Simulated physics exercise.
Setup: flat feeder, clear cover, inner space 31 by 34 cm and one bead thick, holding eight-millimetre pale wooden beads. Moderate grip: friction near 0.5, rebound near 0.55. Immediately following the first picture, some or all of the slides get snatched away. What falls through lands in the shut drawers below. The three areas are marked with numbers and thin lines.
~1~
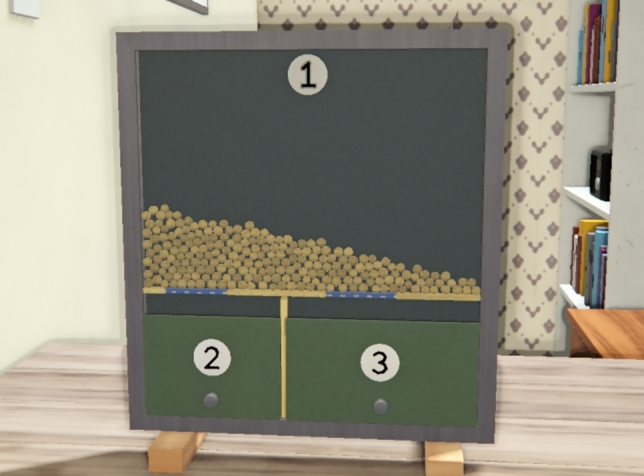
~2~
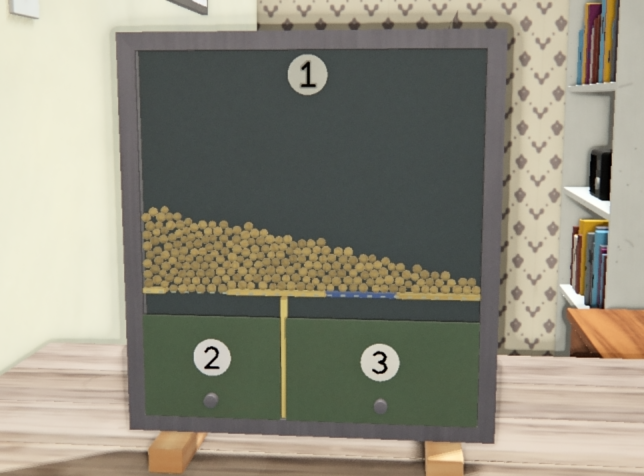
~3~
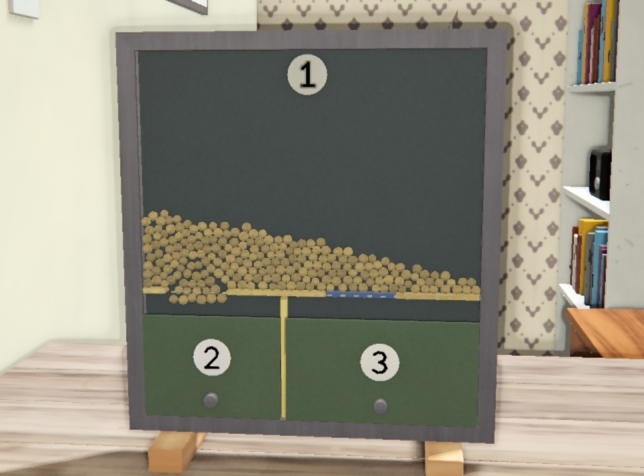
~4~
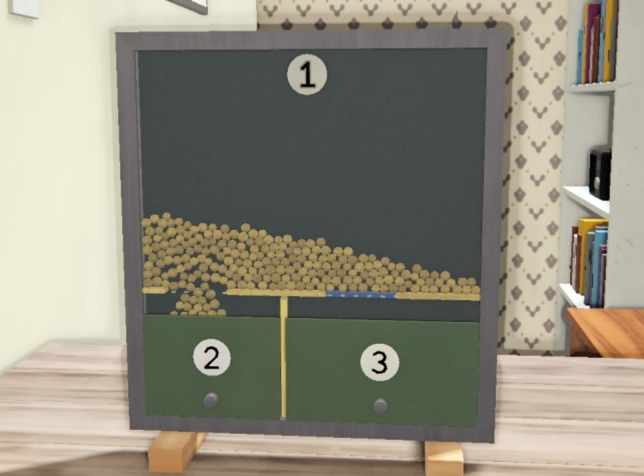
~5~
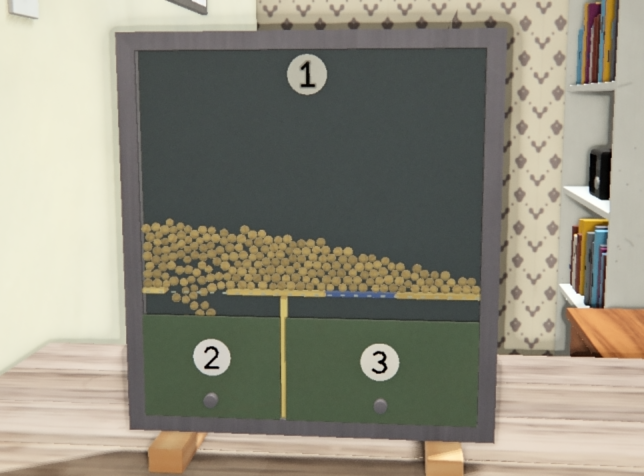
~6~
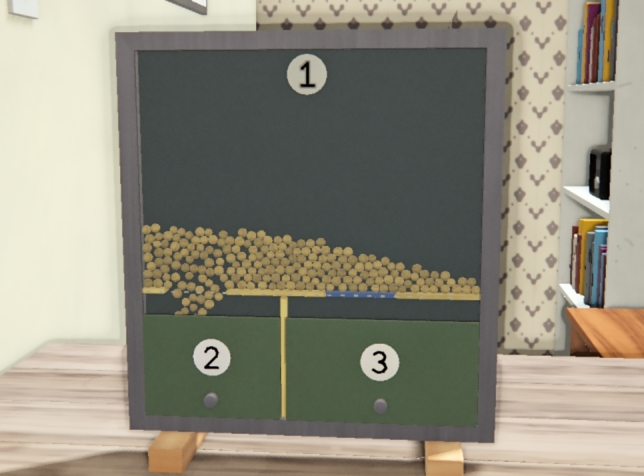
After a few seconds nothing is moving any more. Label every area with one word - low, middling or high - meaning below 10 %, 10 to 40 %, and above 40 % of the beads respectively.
No. 1 - high. 2 - high. 3 - low.
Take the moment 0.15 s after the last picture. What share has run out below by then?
Some 35 percent.
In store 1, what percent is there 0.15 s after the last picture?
It works out at about 65 percent.
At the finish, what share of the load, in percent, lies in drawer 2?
About 50 %.
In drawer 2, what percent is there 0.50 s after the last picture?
The share there is near 50 %.
Then, 0.15 s after the last picture, 35 % are out; no. 1, 65 %, no. 2, 30 %.
Then, 0.50 s after the last picture, 50 % are out; no. 1, 50 %, no. 2, 50 %.
Then, 1.20 s after the last picture, 50 % are out; no. 1, 50 %, no. 2, 50 %.
All still 1.4 s after it, 50 % are out; no. 1, 50 %, no. 2, 50 %, no. 3, 0 %.
